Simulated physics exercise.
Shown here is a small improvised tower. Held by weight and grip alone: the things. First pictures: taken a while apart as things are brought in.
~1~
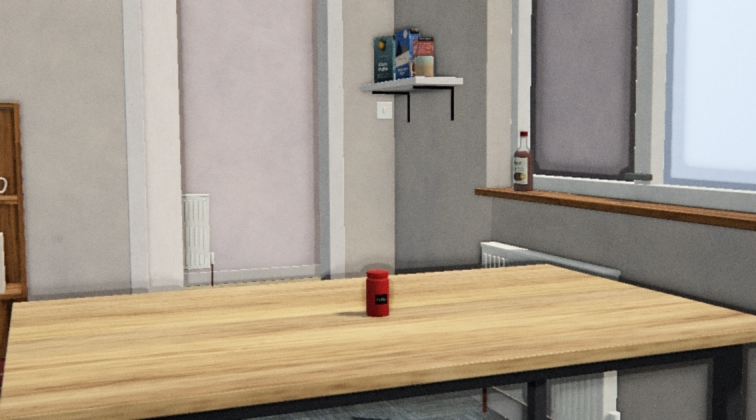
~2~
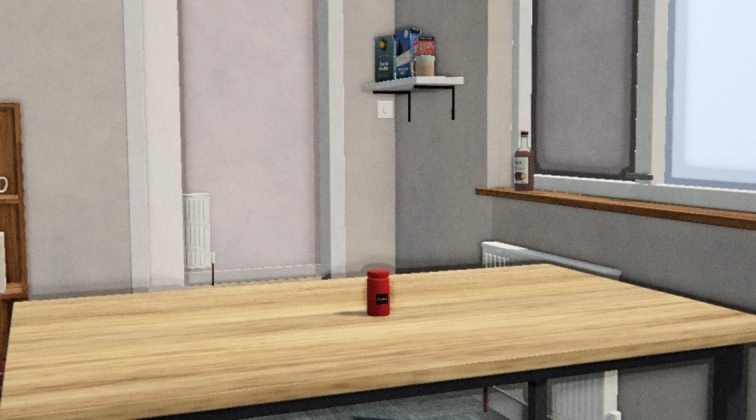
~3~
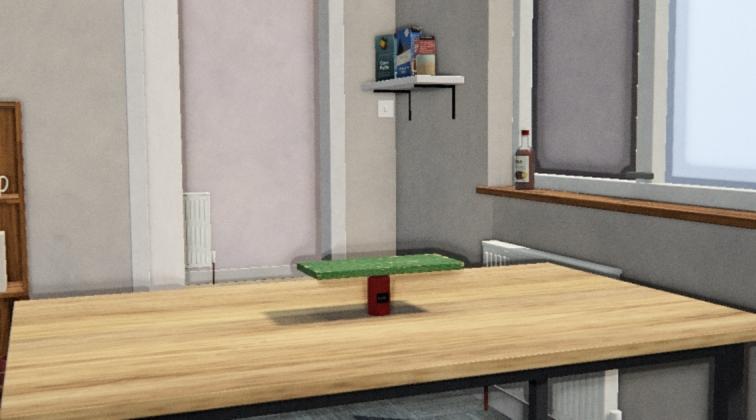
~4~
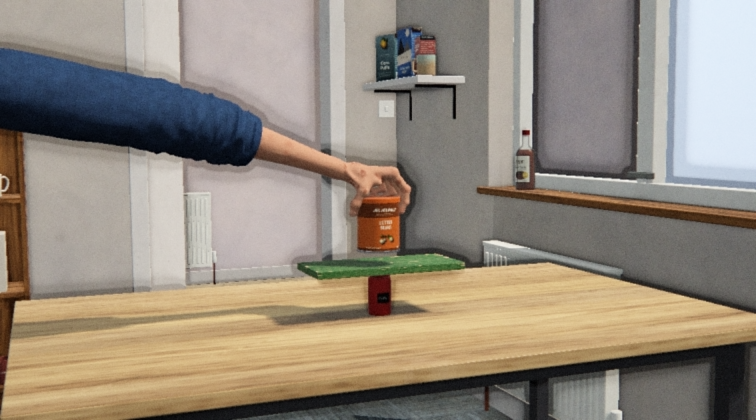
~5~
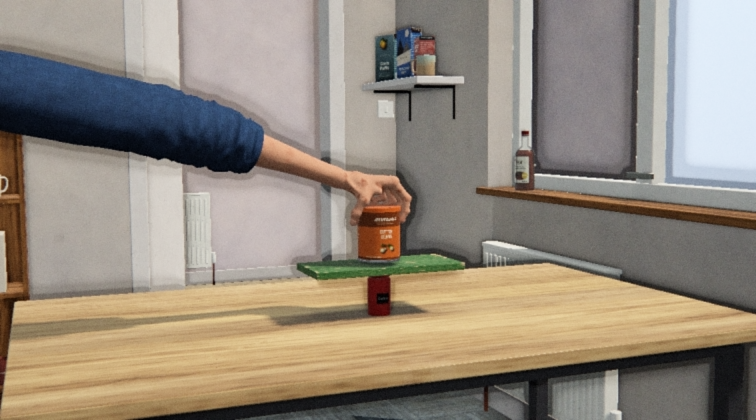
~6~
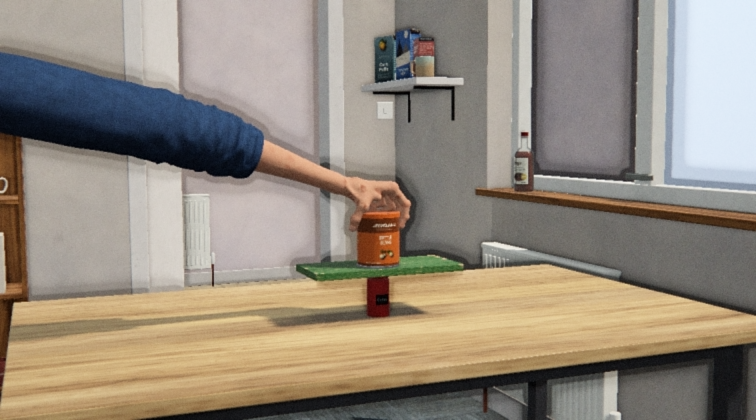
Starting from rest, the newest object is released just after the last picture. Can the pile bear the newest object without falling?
Yes, it bears it.
Then, 0.20 s after the last picture, nothing has stirred.
Then, 0.50 s after the last picture, orange tin resting near (378, 239).
At rest, all 3 in place. Seen from the same camera at the end, orange tin near (378, 239). The stack holds.
